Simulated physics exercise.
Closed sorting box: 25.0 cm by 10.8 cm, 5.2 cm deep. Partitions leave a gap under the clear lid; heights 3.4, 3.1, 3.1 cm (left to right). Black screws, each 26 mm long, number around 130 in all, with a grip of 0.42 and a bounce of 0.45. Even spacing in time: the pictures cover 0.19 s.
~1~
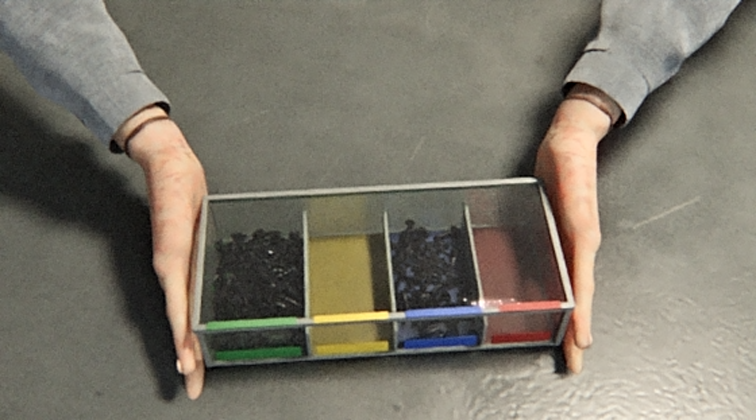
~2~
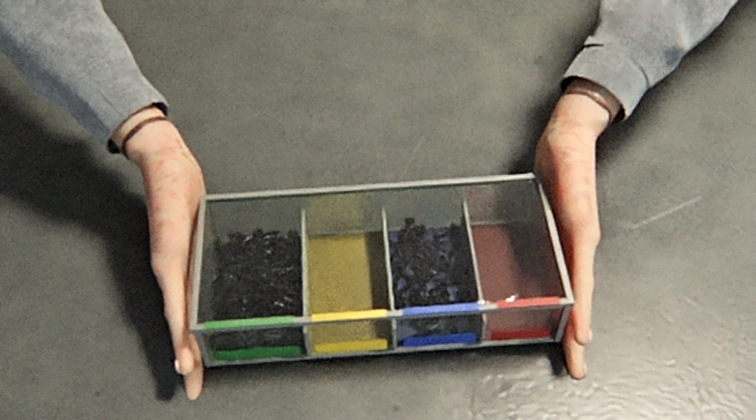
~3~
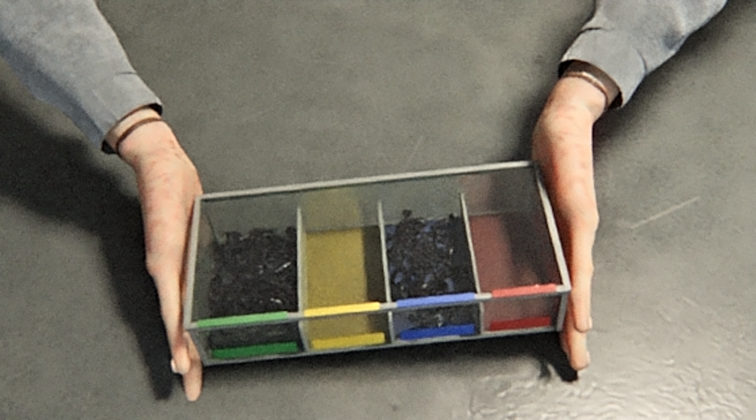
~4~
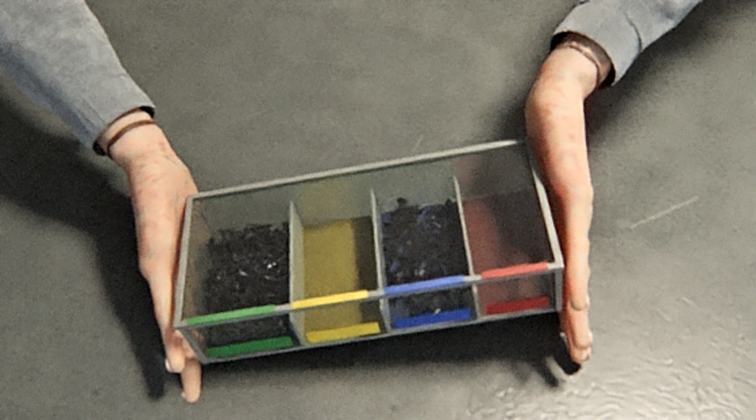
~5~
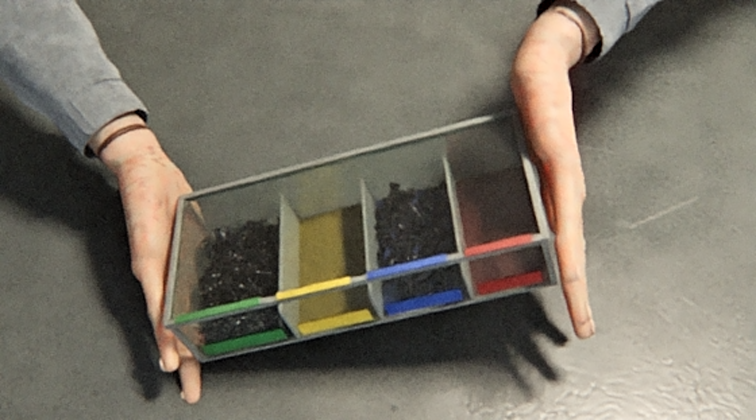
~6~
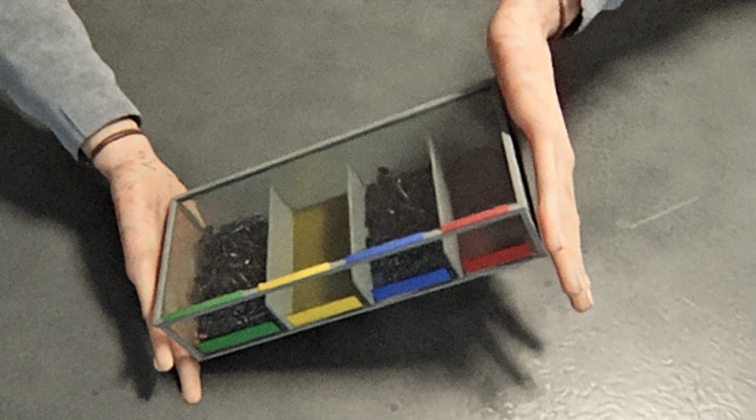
Two hands in grey-blue sleeves hold a clear-lidded box by its ends above a dark grey surface, seen from above by a still camera. Its four compartments are marked green, yellow, blue and red from left to right, with small black screws heaped in the green and blue ones. The right hand raises its end, slowly then more quickly, slanting the box down towards the left.
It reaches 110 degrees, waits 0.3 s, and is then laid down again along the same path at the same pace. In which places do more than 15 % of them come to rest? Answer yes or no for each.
Red compartment: No, blue compartment: No, green compartment: Yes, yellow compartment: No.
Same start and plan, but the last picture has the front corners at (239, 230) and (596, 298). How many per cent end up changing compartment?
Around 55 per cent, it would seem.
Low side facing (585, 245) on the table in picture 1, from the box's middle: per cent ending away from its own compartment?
Estimate: Near 45 per cent.
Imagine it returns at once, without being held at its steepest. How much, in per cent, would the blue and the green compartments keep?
Then blue keeps 0% and green keeps 95%.
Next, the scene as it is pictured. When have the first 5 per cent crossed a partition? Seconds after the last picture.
It comes at roughly 0.50 s.
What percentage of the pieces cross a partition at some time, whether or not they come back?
30 per cent or so.
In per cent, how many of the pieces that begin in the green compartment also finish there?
Around 100 %.
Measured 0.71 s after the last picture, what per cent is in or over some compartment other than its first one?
30 %.
Then, 0.71 s after the last picture, tilt 110 degrees; green 90 %, yellow 10 %.
Then, 1.18 s after the last picture, tilt 60 degrees; green 100 %.
Then, 1.72 s after the last picture, tilt 0 degrees; green 100 %.
In the end, red 0 %, blue 0 %, green 100 %, yellow 0 %.
